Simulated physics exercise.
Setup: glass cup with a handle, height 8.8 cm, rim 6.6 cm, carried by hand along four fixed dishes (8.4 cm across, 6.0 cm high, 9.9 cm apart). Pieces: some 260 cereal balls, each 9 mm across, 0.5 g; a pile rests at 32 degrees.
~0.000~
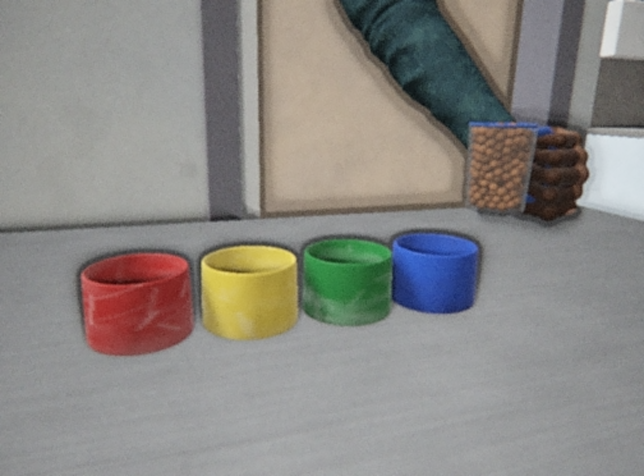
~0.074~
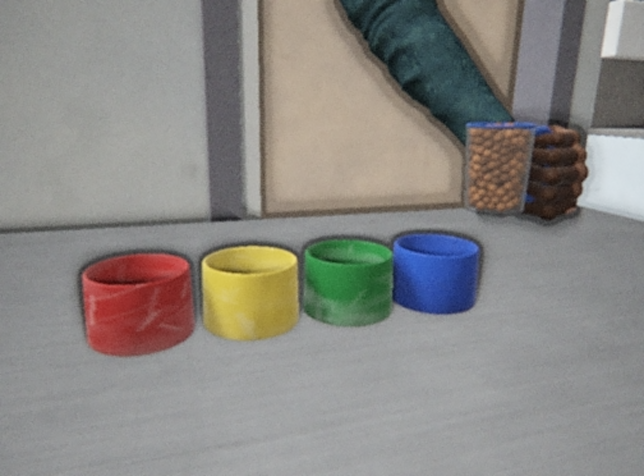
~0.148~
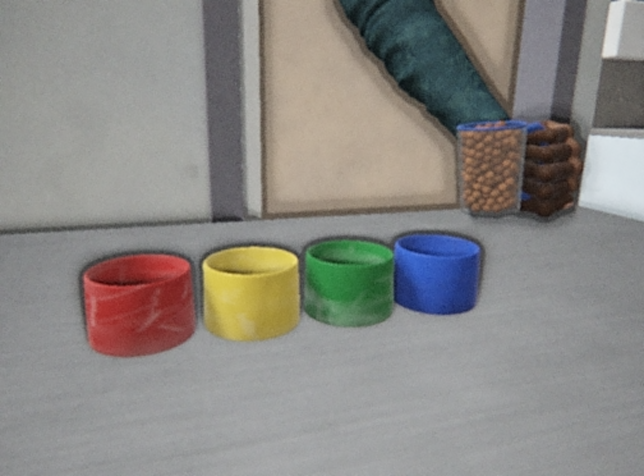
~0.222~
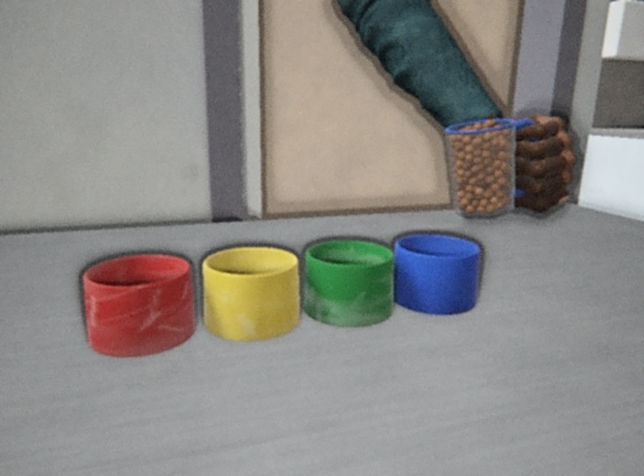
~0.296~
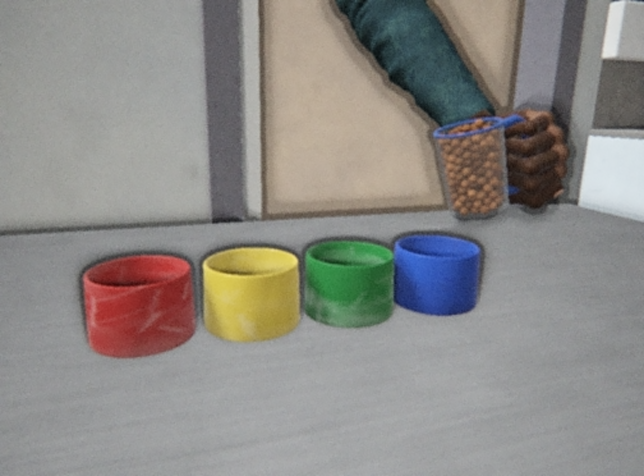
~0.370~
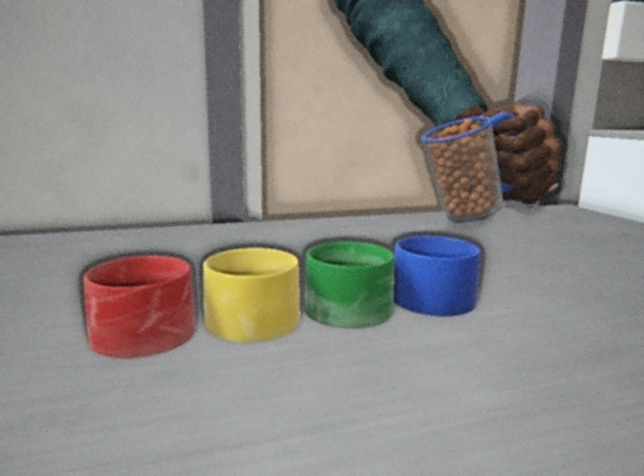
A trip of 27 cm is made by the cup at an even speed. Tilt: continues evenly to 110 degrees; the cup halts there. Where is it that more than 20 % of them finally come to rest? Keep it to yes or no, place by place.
Place by place: Red yes, blue no, green no, yellow yes, counter yes.
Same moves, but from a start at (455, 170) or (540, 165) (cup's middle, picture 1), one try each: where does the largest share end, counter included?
The winner: Red; yellow.
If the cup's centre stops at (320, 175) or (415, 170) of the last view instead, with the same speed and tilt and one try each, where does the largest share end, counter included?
Yellow; green.
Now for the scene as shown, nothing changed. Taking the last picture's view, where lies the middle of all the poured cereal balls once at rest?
When it all comes to rest, the middle is near (198, 317).
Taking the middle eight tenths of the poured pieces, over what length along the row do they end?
Some 11 centimetres.
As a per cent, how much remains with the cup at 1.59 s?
About 85 percent of the load.
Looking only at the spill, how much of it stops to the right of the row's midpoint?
Near 0 percent ends up there.
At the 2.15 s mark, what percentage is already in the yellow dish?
Around 30 in a hundred by then.
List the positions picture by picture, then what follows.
Cup at (499, 167), tilt 0 degrees, lip at (477, 125), moved 0.0 cm; middle of the pieces at (498, 167); blue dish at (435, 245); green dish at (348, 252); yellow dish at (250, 260); red dish at (137, 269), in the first picture.
Cup at (497, 168), tilt 1 degrees, lip at (474, 126), moved 0.3 cm; middle of the pieces at (497, 167), in the second picture.
Cup at (491, 169), tilt 6 degrees, lip at (464, 129), moved 1.3 cm; middle of the pieces at (490, 168), in the third picture.
Cup at (482, 169), tilt 10 degrees, lip at (452, 133), moved 2.3 cm; middle of the pieces at (481, 168), in the fourth picture.
Cup at (473, 170), tilt 15 degrees, lip at (440, 137), moved 3.4 cm; middle of the pieces at (473, 169), in the fifth picture.
Cup at (465, 171), tilt 20 degrees, lip at (428, 141), moved 4.4 cm; middle of the pieces at (465, 170); blue dish at (437, 247); green dish at (350, 255); yellow dish at (252, 263); red dish at (139, 272). The cup turns about 65 degrees a second and travels 14 cm a second, in the sixth picture.
Then, at 1.10 s, tilt 67 degrees; cup holds 100 %.
After 1.59 s, tilt 99 degrees; cup holds 85 %, yellow 15 %.
Then, at 2.15 s, tilt 110 degrees; cup holds 20 %, red 25 %, yellow 30 %.
By 3.2 s all is still; red 30 %, blue 0 %, green 0 %, yellow 30 %, counter 40 %.
